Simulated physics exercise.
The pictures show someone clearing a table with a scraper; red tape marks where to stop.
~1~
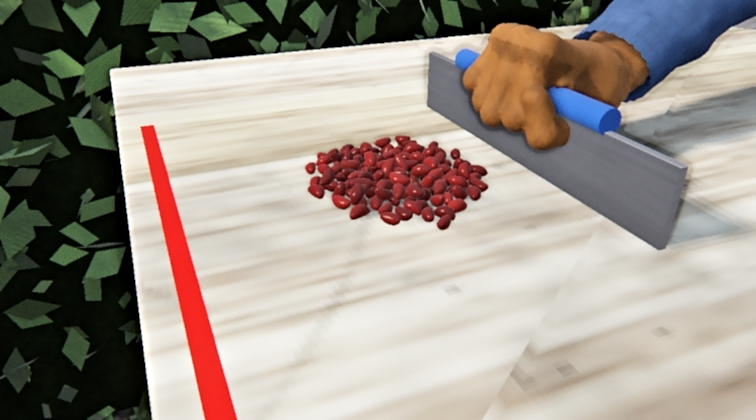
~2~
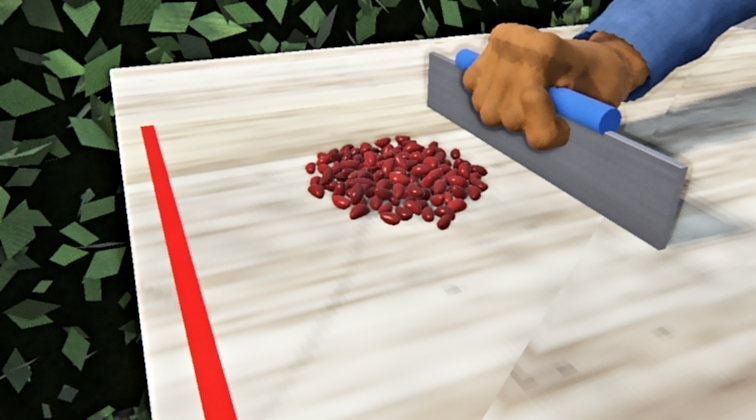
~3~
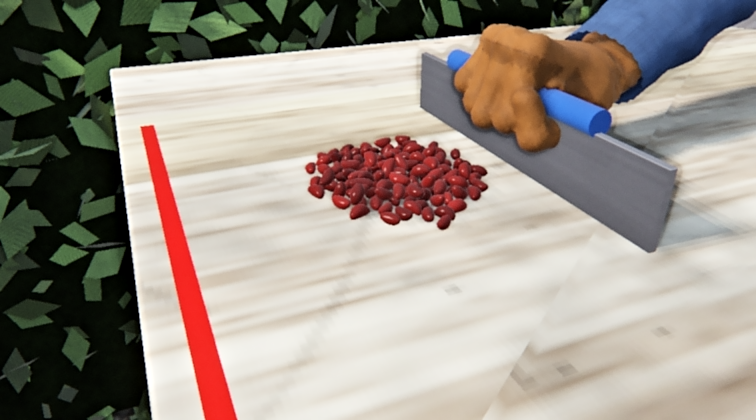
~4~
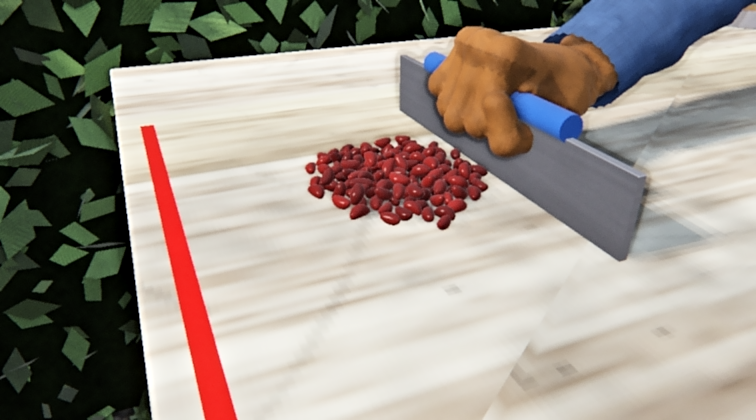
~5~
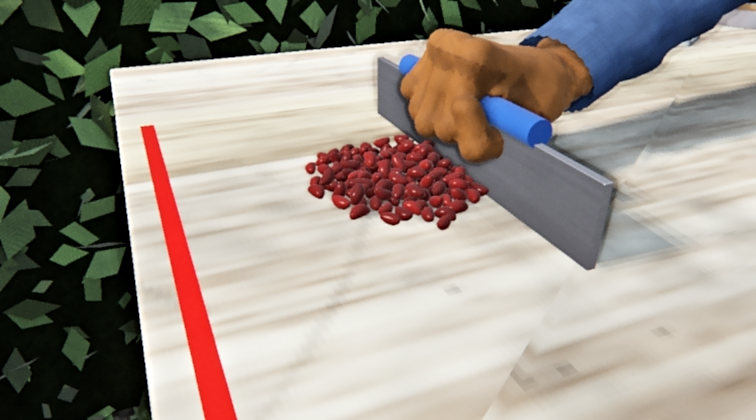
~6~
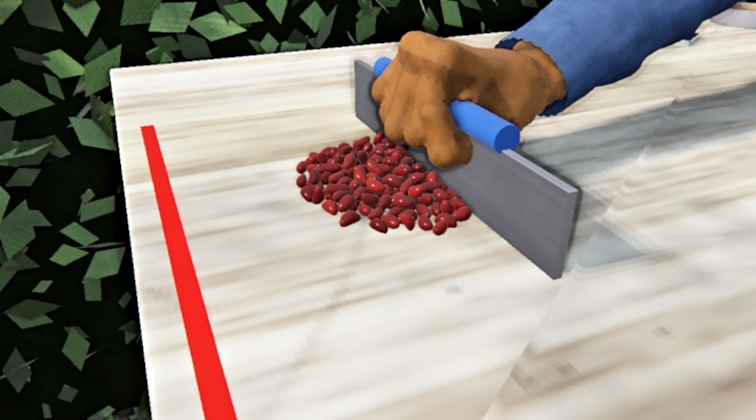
A brown-gloved hand holding a blue-handled scraper, resting at first, then sliding left across a pale table and pushing red beans slightly.
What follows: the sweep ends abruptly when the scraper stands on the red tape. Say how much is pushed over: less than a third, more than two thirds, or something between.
The part that falls is over two thirds.
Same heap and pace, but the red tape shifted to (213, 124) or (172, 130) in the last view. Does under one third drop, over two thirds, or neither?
The first try: Under a third. The second: One to two thirds.
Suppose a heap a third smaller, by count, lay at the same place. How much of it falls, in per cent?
Roughly 80 in a hundred.
Just after the last frame, scraper still moving, near (299, 125); heap all on the table, its front near (165, 210).
A moment on, scraper stopped at the red tape; heap the larger part over the edge.
When it is over, scraper stopped at the red tape; heap the larger part over the edge.
